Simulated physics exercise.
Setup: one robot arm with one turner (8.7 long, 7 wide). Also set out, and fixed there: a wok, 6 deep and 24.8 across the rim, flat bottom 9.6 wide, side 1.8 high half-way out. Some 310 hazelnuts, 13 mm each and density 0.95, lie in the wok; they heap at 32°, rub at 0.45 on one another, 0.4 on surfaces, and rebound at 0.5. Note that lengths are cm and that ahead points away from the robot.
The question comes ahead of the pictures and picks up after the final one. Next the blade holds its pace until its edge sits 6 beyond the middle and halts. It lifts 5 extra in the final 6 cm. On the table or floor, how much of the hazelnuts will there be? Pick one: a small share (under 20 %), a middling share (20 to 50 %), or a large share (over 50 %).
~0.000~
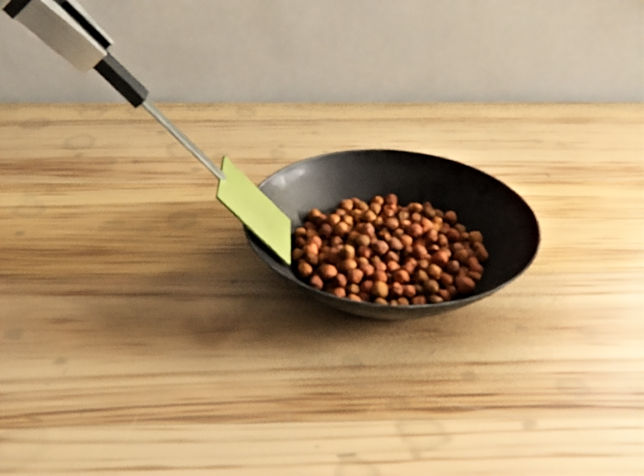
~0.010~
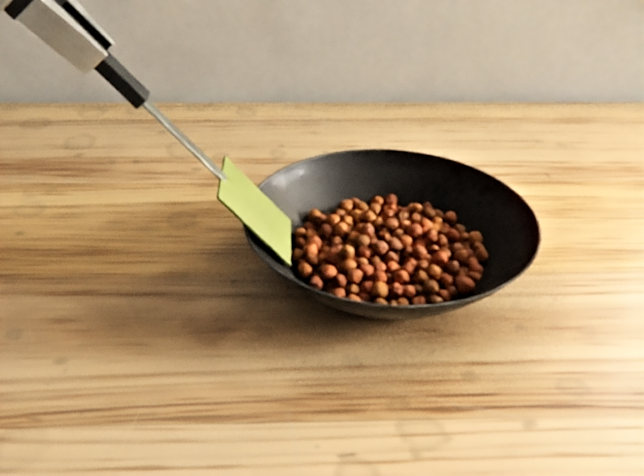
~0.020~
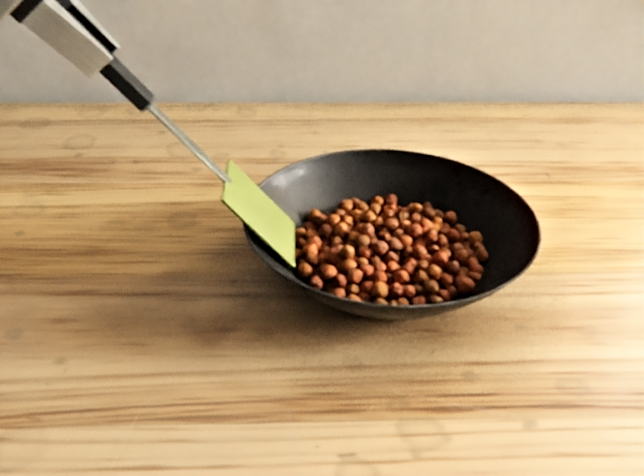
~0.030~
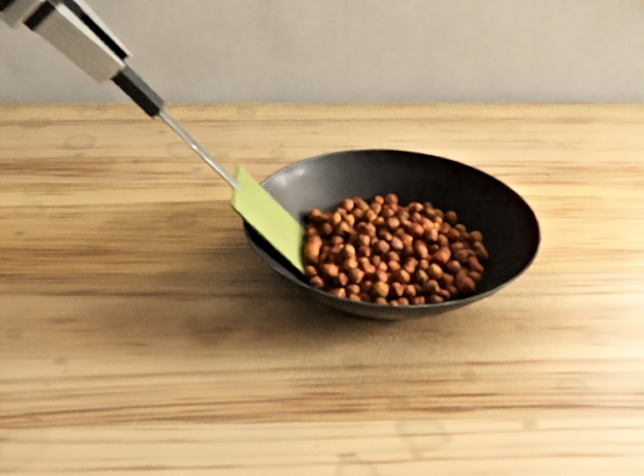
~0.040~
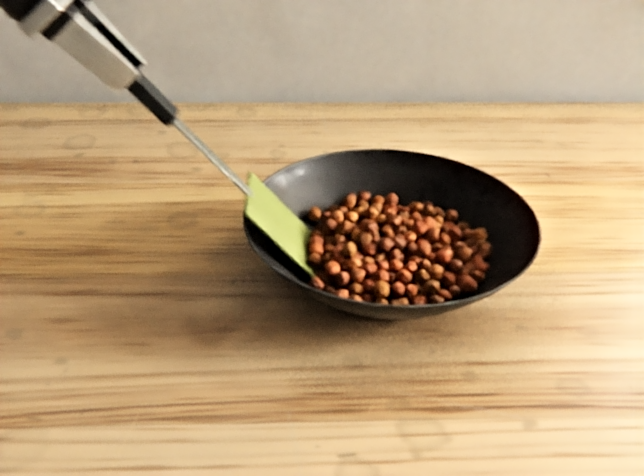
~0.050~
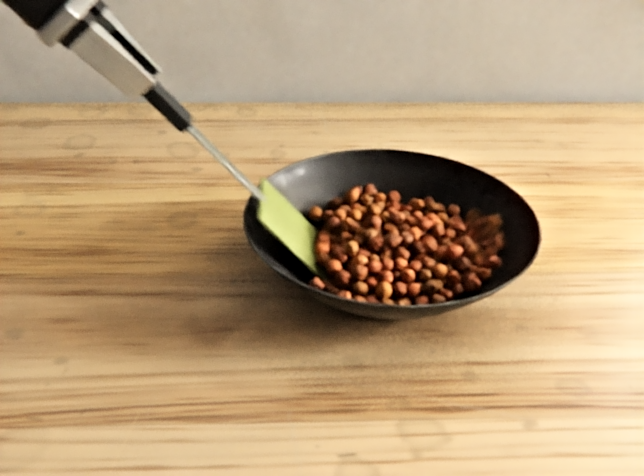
A middling share.
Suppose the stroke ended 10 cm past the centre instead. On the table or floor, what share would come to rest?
45 %, roughly.
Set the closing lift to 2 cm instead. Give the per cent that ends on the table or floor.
It comes to near 30 percent.
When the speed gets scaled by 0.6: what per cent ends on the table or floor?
I'd put it around 10 per cent.
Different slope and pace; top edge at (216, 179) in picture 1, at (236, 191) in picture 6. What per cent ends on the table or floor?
Some 5 percent ends up on the table or floor.
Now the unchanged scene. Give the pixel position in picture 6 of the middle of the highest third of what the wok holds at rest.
Pixel position: Approx. (464, 239).
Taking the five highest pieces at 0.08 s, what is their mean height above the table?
Estimated height above table: Approx. 8 cm.
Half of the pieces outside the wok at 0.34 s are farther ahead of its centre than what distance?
22 cm.
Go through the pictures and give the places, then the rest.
In the first frame, turner top edge at (220, 175), sloping 50°; upper third of the load around (387, 246), from x 295 to 480, top at y 200; 309 in the wok.
In the second frame, turner top edge at (221, 176), sloping 50°; upper third of the load around (387, 246), from x 295 to 480, top at y 200.
In the third frame, turner top edge at (225, 179), sloping 50°; upper third of the load around (387, 246), from x 295 to 480, top at y 200.
In the fourth frame, turner top edge at (235, 185), sloping 50°; upper third of the load around (388, 246), from x 300 to 480, top at y 200.
In the fifth frame, turner top edge at (248, 192), sloping 50°; upper third of the load around (390, 243), from x 305 to 485, top at y 195.
In the sixth frame, turner top edge at (261, 197), sloping 50°; upper third of the load around (400, 240), from x 315 to 500, top at y 190; 309 in the wok.
By 0.08 s, sloping 50°, highest piece 9 above the table; 305 in the wok, 4 on the blade or in flight.
By 0.12 s, sloping 50°, highest piece 12 above the table; 293 in the wok, 16 on the blade or in flight.
By 0.34 s, sloping 50°, highest piece 16 above the table; 224 in the wok, 42 on the table or floor, 43 on the blade or in flight.
By 1.39 s, sloping 50°, highest piece 5 above the table; 223 in the wok, 86 on the table or floor.
Final count, 223 in the wok, 86 on the table or floor. That is 28 % on the table or floor.
